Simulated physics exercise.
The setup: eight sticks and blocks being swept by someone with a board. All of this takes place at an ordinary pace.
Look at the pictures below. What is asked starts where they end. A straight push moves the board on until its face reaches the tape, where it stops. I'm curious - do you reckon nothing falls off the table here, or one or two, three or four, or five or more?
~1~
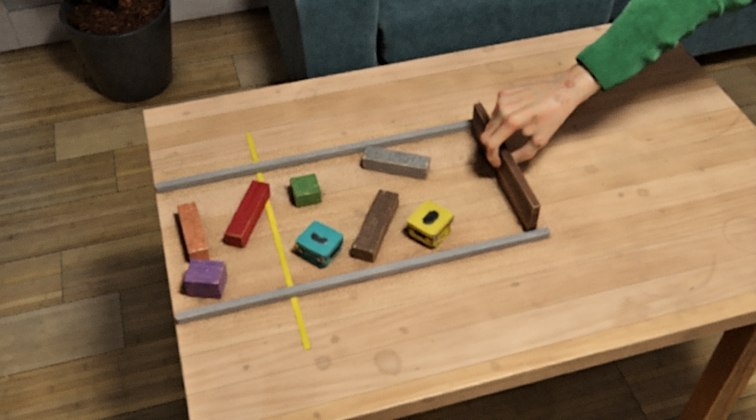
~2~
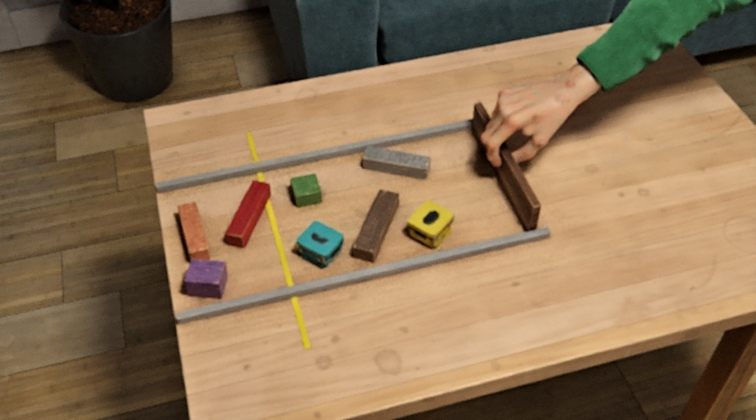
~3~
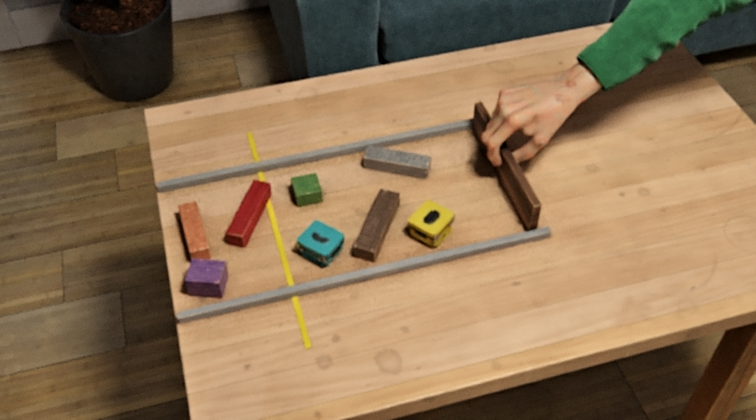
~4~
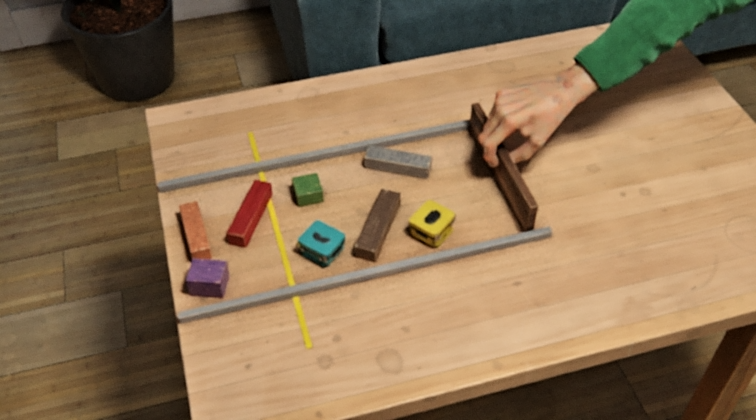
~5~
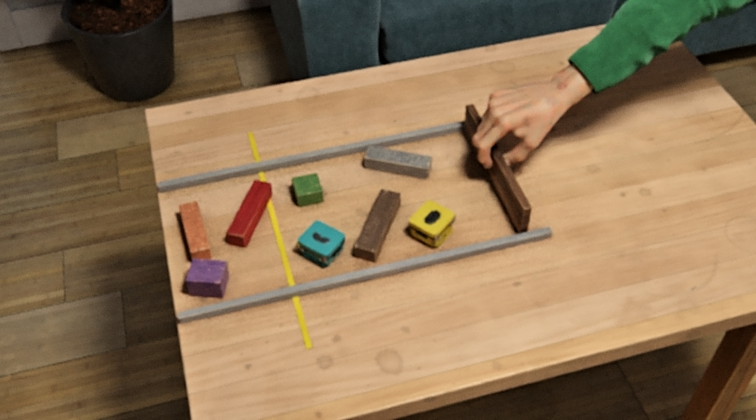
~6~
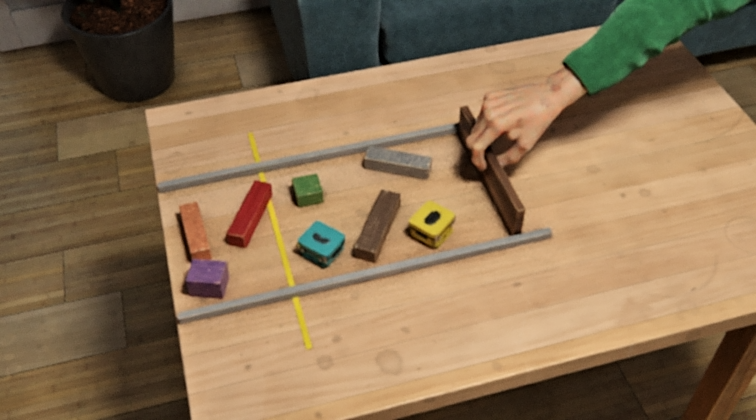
I'd say nothing falls off.
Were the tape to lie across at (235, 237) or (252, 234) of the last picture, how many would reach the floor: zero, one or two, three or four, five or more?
One or two; one or two.
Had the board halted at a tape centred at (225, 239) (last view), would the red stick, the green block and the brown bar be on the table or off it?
The red stick is gone. The green block is still there. The brown bar is still there.
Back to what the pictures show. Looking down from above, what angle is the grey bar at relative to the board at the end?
Misalignment: Close to 50°.
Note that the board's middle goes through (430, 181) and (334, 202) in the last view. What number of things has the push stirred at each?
Counts: 2, 5.
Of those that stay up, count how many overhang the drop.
That comes to 1 of them.
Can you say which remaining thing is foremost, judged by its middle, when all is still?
Orange bar.
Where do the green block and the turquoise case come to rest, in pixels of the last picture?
Green block at about (242, 216), turquoise case at about (212, 256).
Soon after, none off yet; orange bar at rest near (195, 232); purple block at rest near (208, 279); red stick at rest near (250, 213).
In the end, the number that fall off is zero.
